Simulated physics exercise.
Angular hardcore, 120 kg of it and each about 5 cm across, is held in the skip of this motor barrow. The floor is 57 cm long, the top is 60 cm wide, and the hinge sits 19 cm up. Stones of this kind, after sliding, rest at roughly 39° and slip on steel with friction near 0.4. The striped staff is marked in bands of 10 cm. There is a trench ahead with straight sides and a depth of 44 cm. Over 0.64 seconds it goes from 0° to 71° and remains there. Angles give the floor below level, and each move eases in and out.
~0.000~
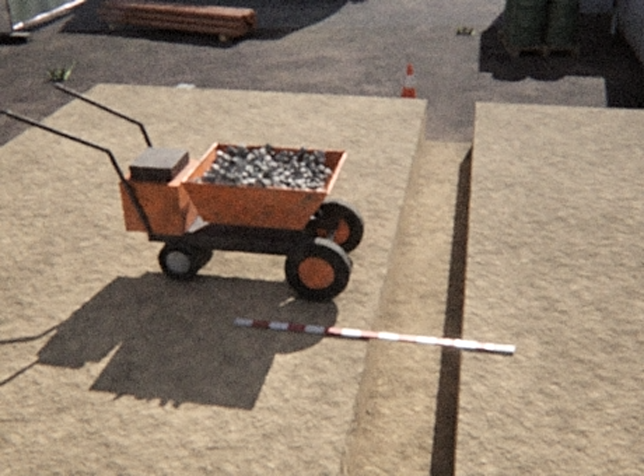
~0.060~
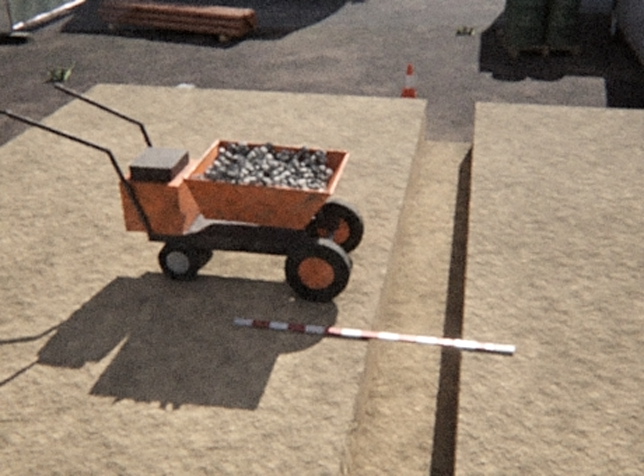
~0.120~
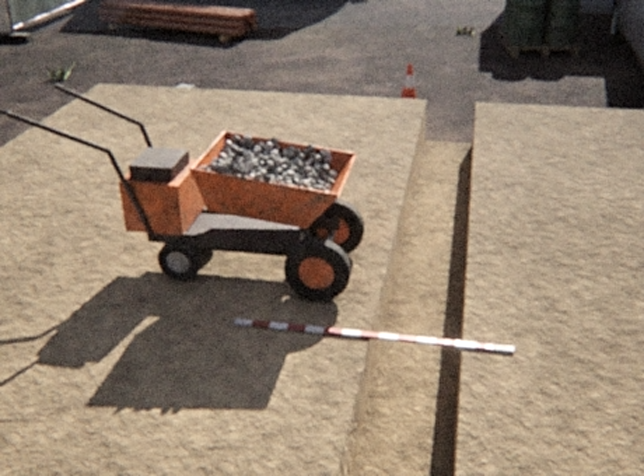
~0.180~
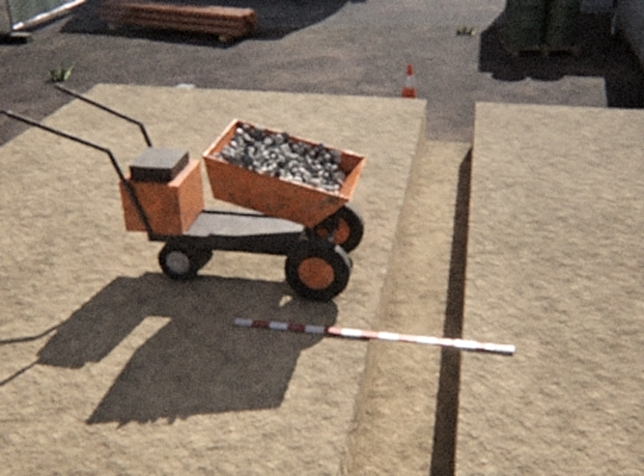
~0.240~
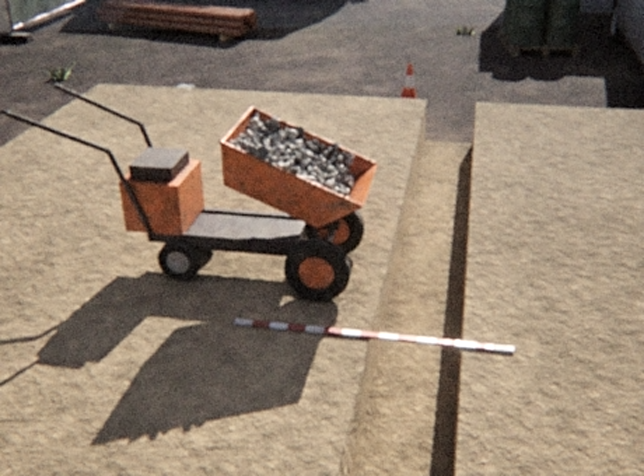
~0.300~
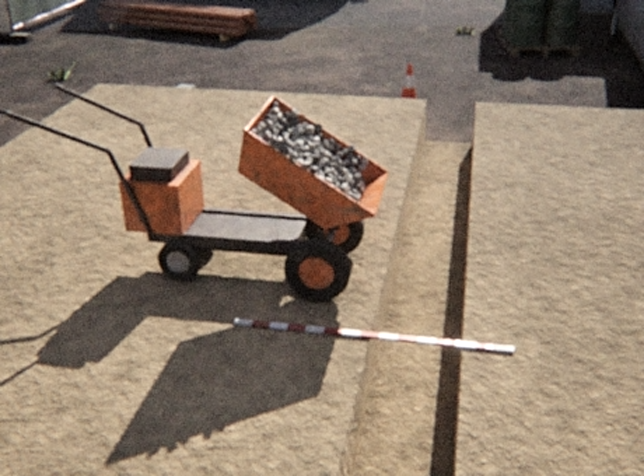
An orange motor barrow stands still while its skip of grey stones tilts steadily to the right.
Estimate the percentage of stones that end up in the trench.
Roughly 54 per cent.
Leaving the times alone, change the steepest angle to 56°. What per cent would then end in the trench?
The trench would hold about 35% of it.
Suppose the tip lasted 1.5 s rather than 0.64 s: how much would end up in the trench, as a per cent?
Then roughly 70 percent.
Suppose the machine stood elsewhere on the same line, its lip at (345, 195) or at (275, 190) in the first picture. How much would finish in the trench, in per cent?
Around 40 and then 80 percent.
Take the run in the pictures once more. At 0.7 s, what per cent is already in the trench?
Roughly 25% by that time.
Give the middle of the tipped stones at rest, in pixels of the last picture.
I'd point somewhere around (451, 336).
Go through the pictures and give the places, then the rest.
In the first picture, lip at (328, 193), floor tilted 0°, highest stones at (269, 155).
In the second picture, the skip is at 2°, its lip at (330, 194); the top of the load is at (264, 151); the stones move at 0.4 m/s on average.
In the third picture, lip at (338, 196), floor tilted 7°, highest stones at (247, 146); the stones move at 0.9 m/s on average.
In the fourth picture, lip at (349, 200), floor tilted 14°, highest stones at (246, 137); the stones move at 1.3 m/s on average.
In the fifth picture, the skip is at 22°, its lip at (362, 207); the top of the load is at (257, 125); the stones move at 1.5 m/s on average.
In the sixth picture, the skip is at 32°, its lip at (375, 216); the top of the load is at (276, 116); the stones move at 1.6 m/s on average.
After 0.5 s the floor is at 60°; 100 % in the skip; the foremost stones are at (399, 211).
After 0.7 s the floor is at 71°; 73 % in the skip, 27 % in the trench, 1 % past the trench; the foremost stones are at (470, 273).
After 1.1 s the floor is at 71°; 24 % in the skip, 45 % in the trench, 31 % past the trench; the foremost stones are at (611, 292).
After 3.0 s the floor is at 71°; 15 % in the skip, 54 % in the trench, 31 % past the trench; the foremost stones are past the picture's edge.
